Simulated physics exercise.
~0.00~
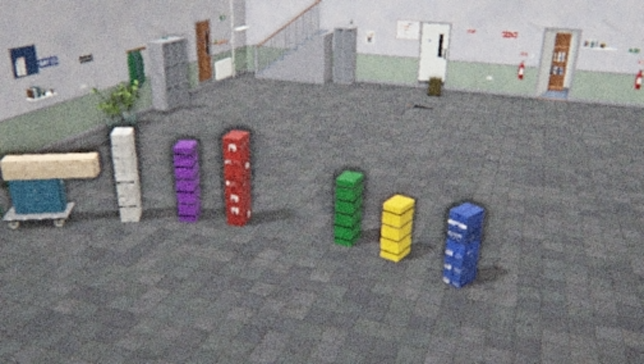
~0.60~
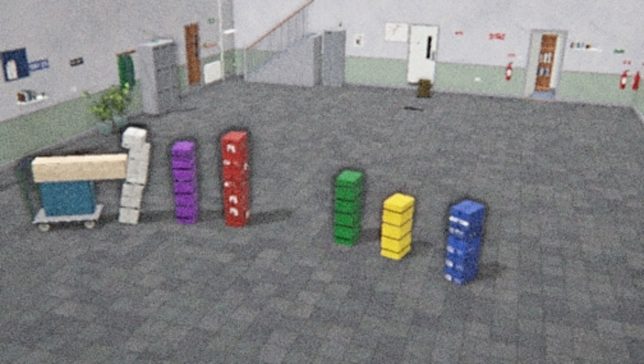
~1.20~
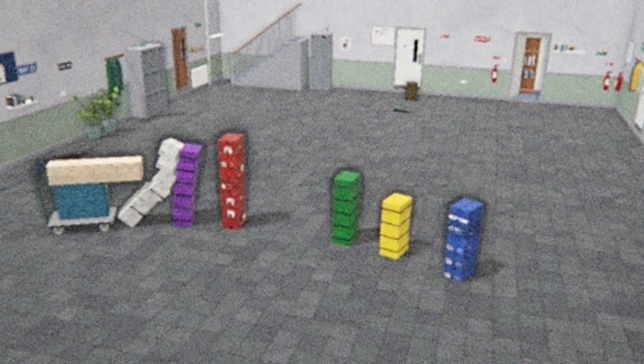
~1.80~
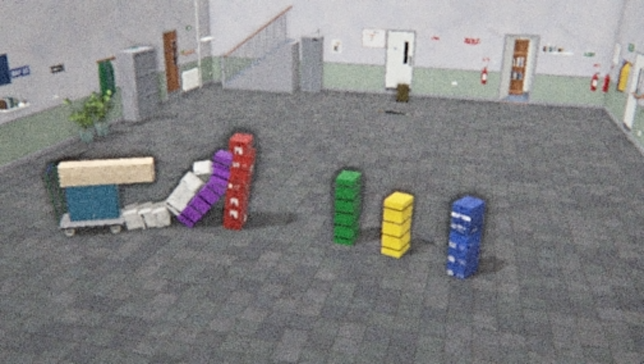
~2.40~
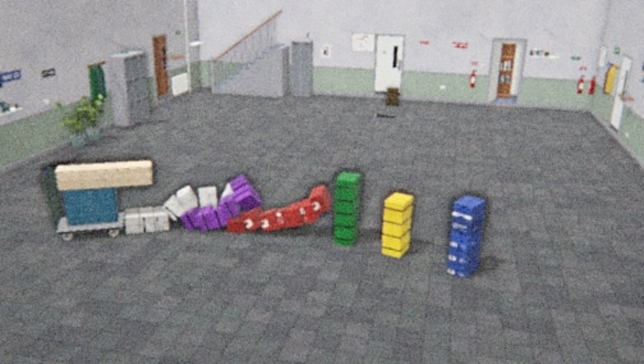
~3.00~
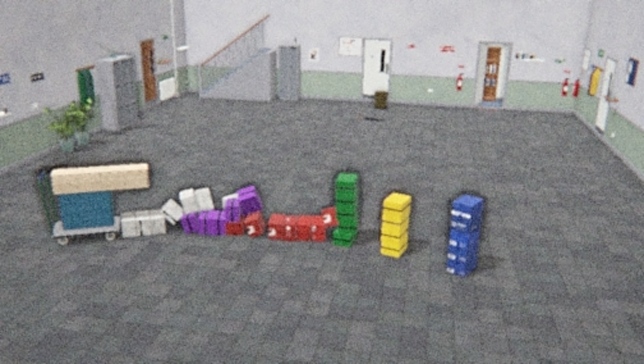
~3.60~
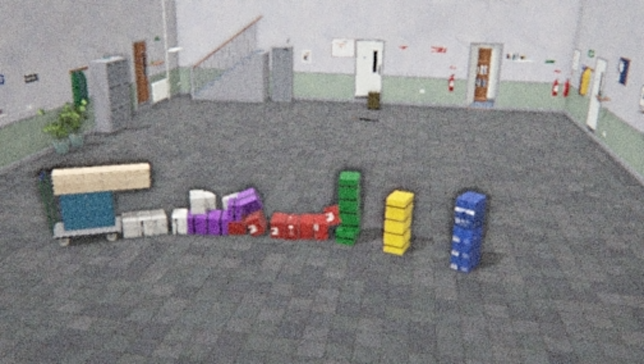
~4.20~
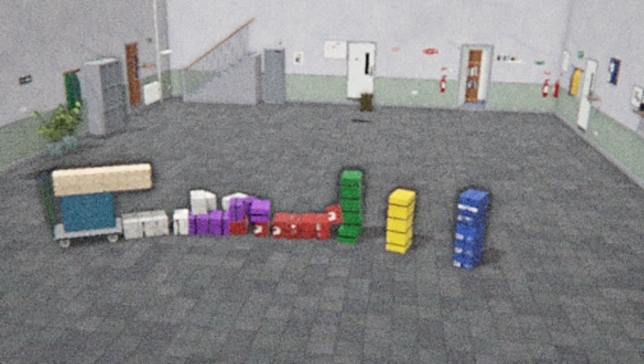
The footage shows a loaded trolley rolling right into a white stack of cartons, which topples into the purple stack, and that in turn knocks over the red one. The fallen red cartons come to rest against the green stack, which stays standing, as do the yellow and blue stacks.
